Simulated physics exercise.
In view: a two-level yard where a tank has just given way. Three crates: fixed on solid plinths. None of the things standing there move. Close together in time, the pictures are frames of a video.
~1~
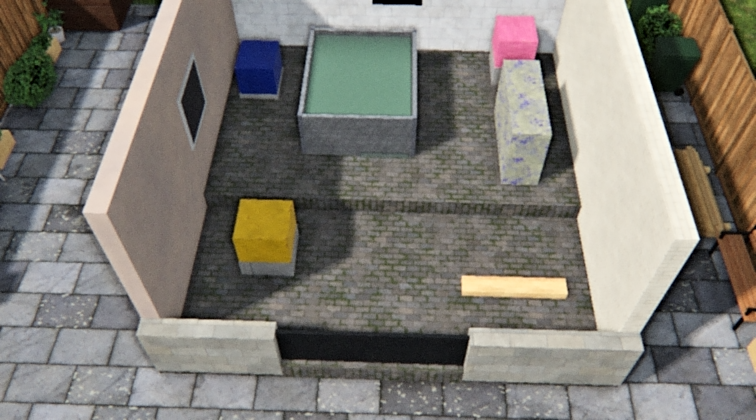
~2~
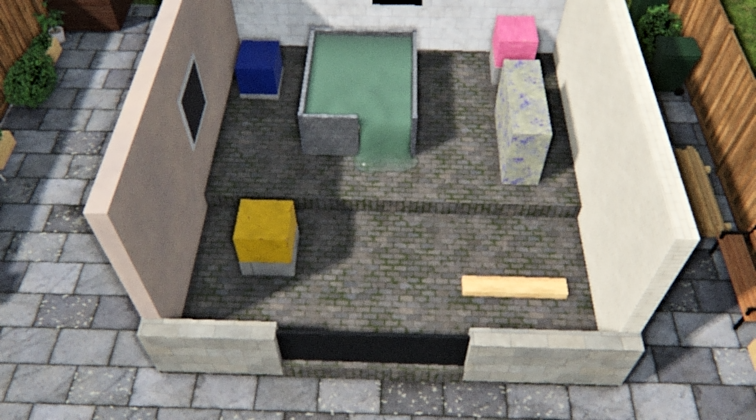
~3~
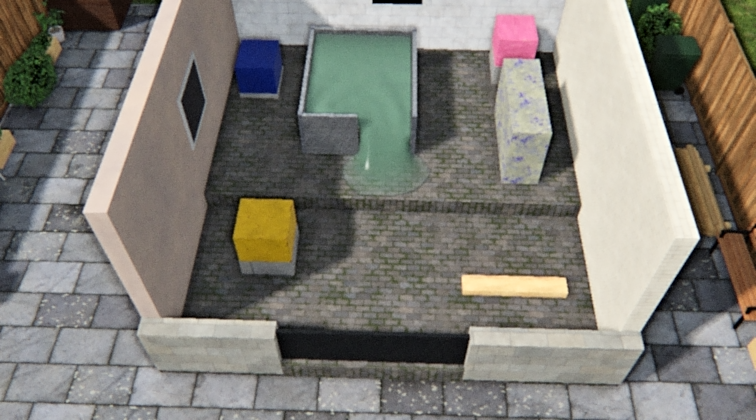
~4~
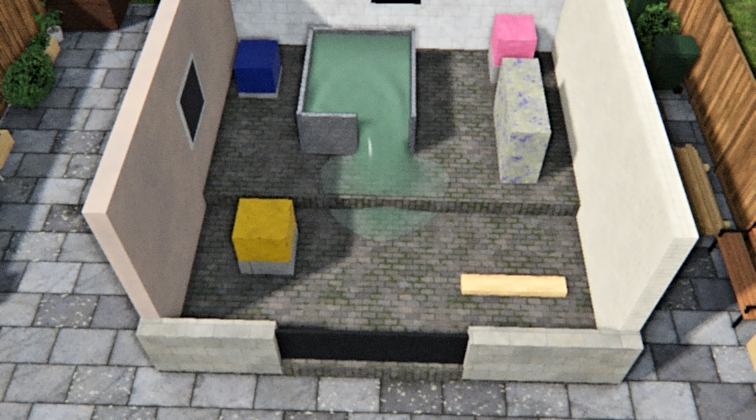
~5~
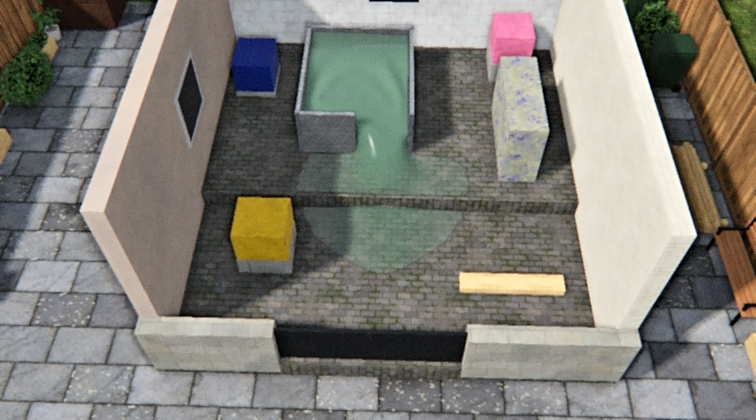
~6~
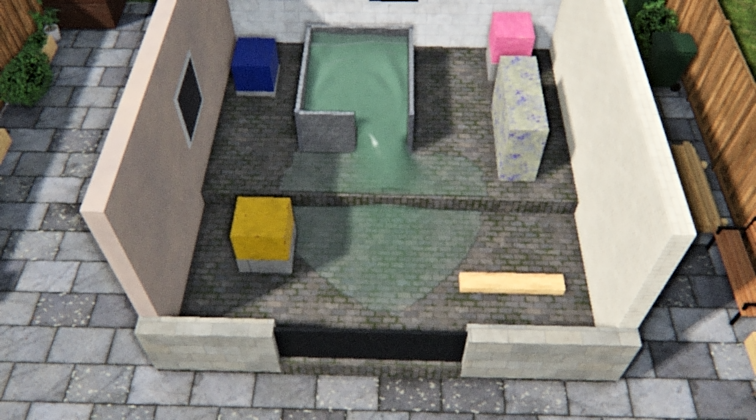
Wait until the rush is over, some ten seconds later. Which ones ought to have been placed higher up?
One by one: The yellow crate ends up clear of the water; the blue crate ends up clear of the water; the pink crate ends up clear of the water.
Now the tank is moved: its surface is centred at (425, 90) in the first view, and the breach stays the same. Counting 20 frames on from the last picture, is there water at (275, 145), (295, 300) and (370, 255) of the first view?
Taking the three spots in order: Bare, swamped, swamped.
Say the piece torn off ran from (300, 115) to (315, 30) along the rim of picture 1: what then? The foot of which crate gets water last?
Answer: The pink-painted one.
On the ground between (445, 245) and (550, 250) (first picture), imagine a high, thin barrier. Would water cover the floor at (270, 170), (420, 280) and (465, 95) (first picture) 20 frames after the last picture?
Outcome by spot, in order - unwatered, watered, unwatered.
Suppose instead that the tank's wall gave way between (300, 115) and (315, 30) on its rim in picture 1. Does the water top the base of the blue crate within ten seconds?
The blue one is reached.
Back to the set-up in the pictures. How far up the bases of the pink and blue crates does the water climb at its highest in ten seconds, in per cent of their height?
0 and 0 per cent, roughly.
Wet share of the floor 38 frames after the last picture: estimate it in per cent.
I reckon 55 per cent or so.
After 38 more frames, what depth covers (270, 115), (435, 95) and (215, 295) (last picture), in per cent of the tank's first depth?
I'd say around 0 per cent, then 0 per cent, then 16 per cent.
A moment on, water covers 40 % of the floor; the yellow crate water round its plinth, the blue crate not reached, the pink crate not reached.
Next, water covers 50 % of the floor; the yellow crate water round its plinth, the blue crate not reached, the pink crate not reached.
Then, water covers 55 % of the floor; the yellow crate water round its plinth, the blue crate not reached, the pink crate not reached.
Later, water covers 55 % of the floor; the yellow crate water round its plinth, the blue crate not reached, the pink crate not reached.
In the end, water covers 50 % of the floor; the yellow crate stayed above the water, the blue crate stayed above the water, the pink crate stayed above the water.
